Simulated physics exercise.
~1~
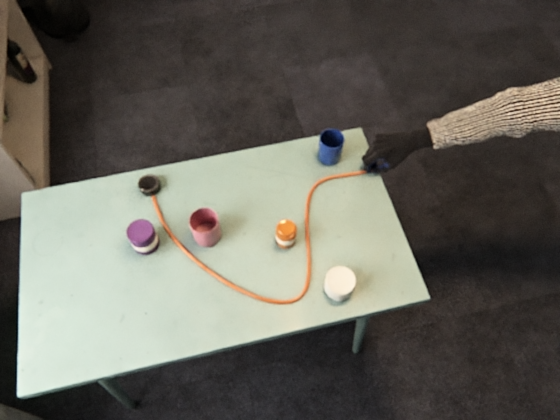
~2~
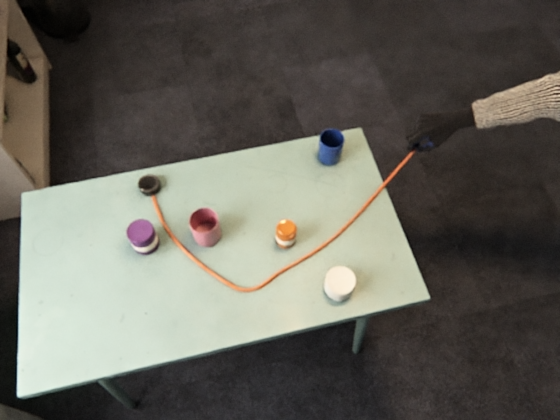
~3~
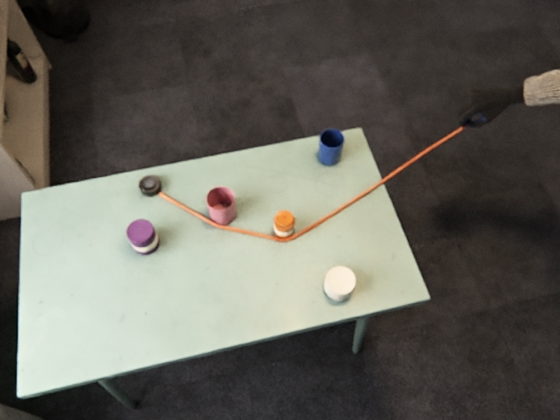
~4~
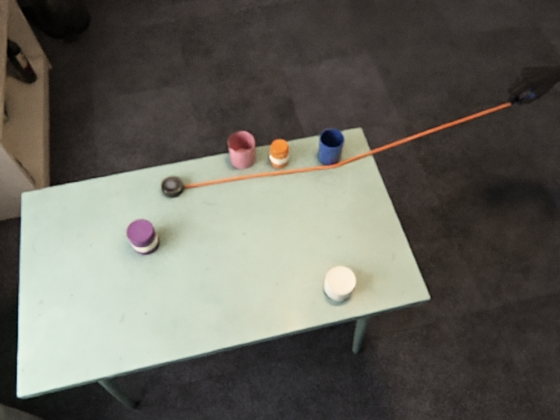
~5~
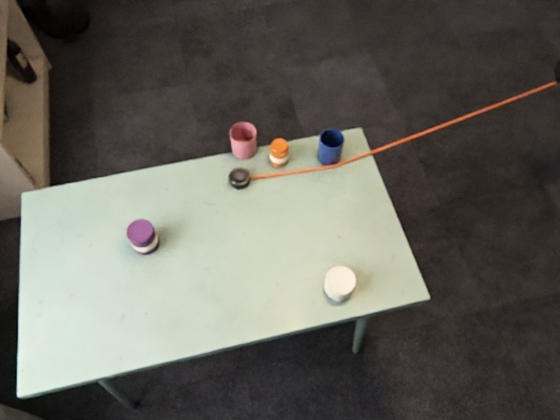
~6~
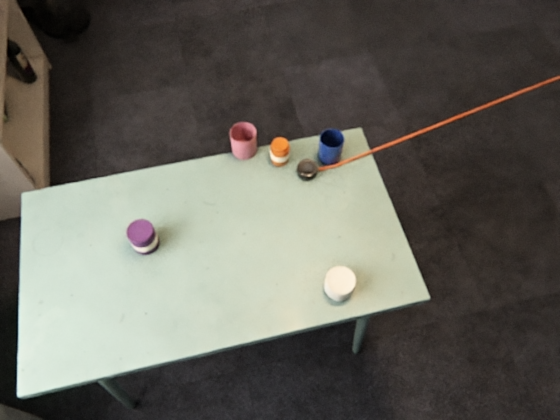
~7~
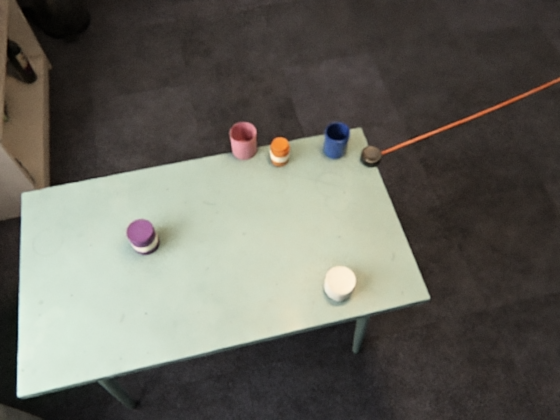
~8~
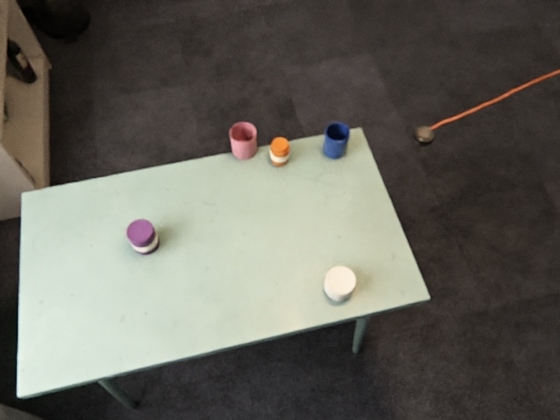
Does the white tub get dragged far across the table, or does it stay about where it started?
The white tub stays about where it started. The pink cup and the orange jar are the ones dragged a long way.
Black puck dragged off a pale green table by a gloved hand pulling its orange cord, which sweeps pink cup and orange jar aside.
